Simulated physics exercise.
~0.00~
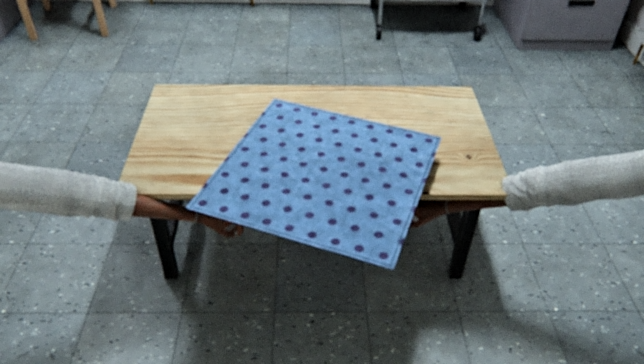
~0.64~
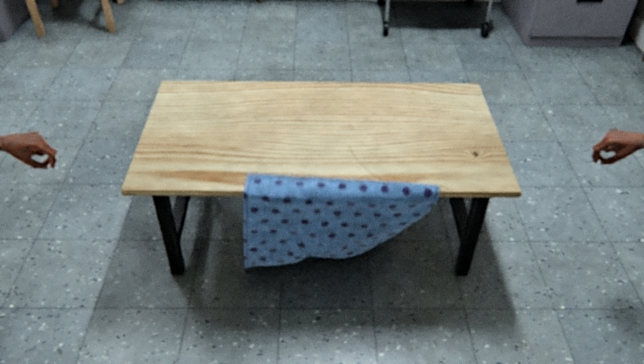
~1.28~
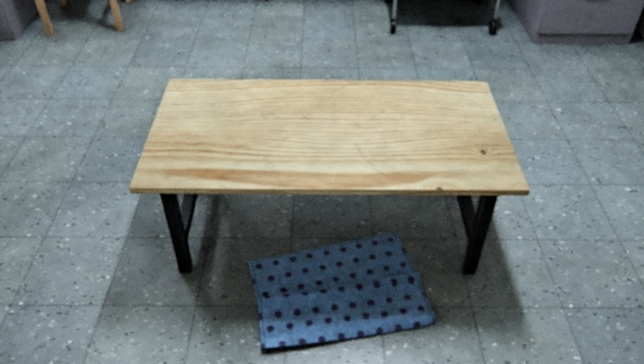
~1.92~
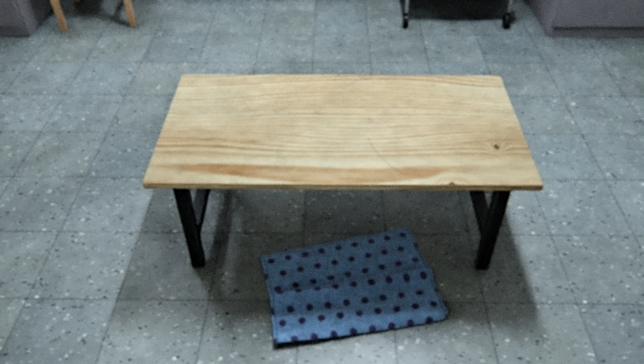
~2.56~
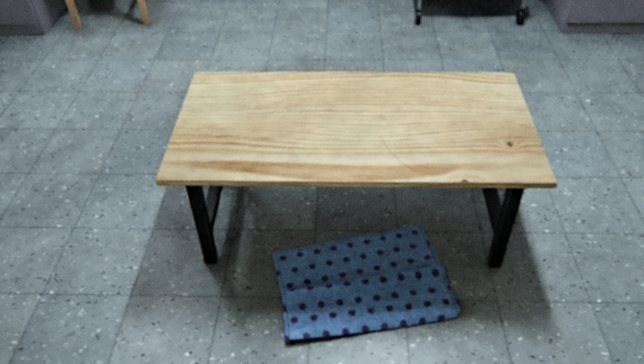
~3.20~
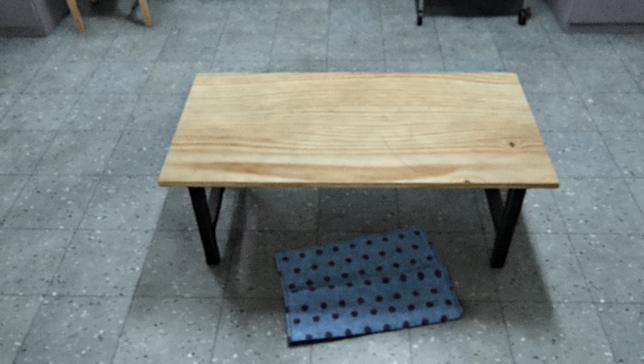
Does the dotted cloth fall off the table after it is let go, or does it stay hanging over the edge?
The dotted cloth falls off the front of the table and ends up lying on the floor.
